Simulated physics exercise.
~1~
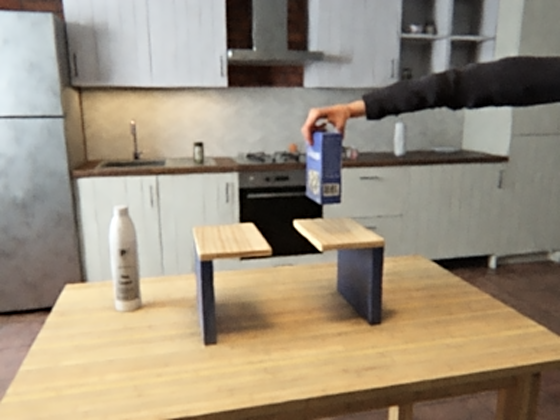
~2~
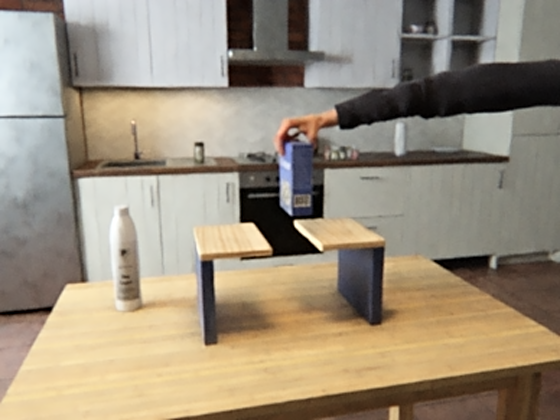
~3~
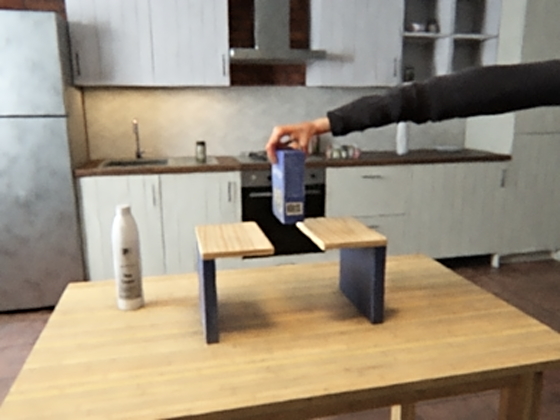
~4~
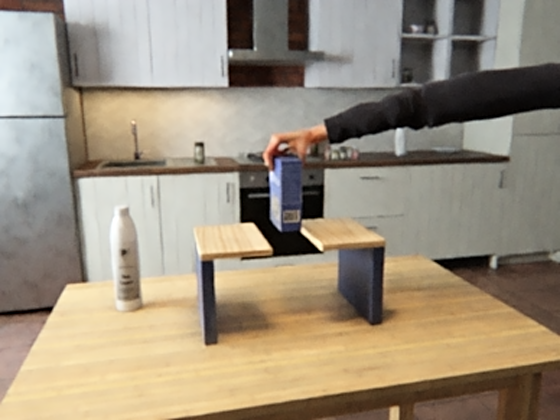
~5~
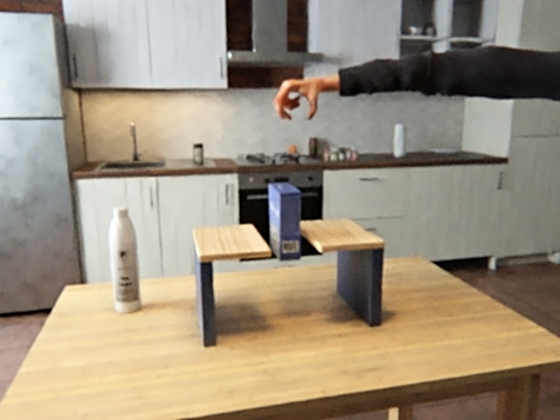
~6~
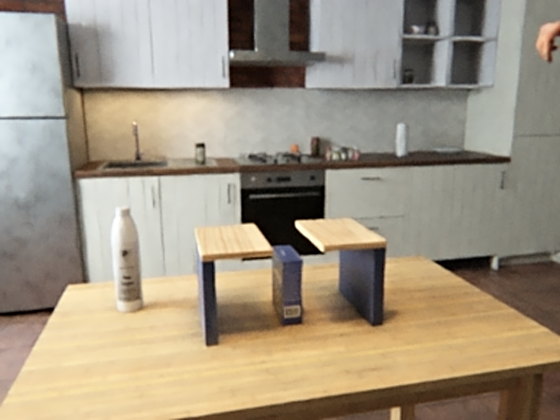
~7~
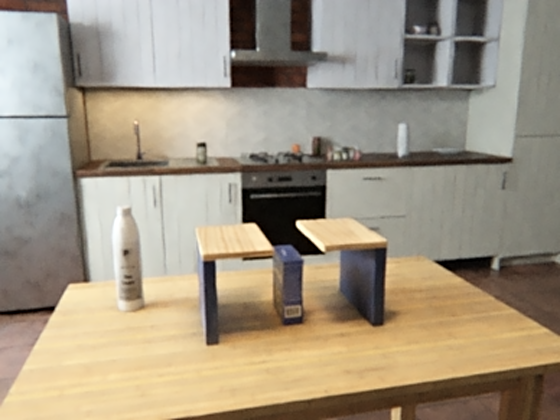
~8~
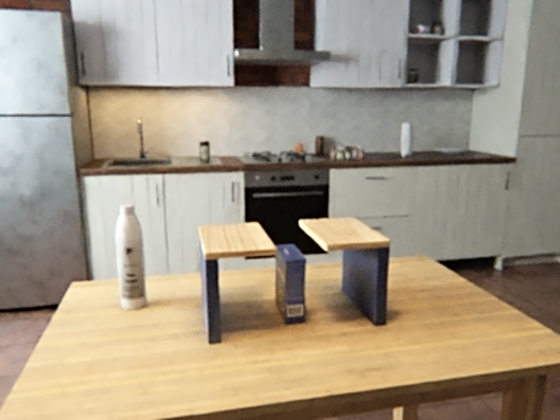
A blue packet hangs upright from a hand reaching in from the right, above the gap between two pale wooden ledges on dark blue supports. They stand on a wooden table in a kitchen, seen from the front by a slightly swaying camera, with a white bottle to the left and grey cabinets, an oven and a fridge behind. The hand shifts the packet left and lowers it towards the gap. It then lets go and draws back as the packet drops between the ledges. The packet ends standing upright on the tabletop between the supports, while the bottle stays put.
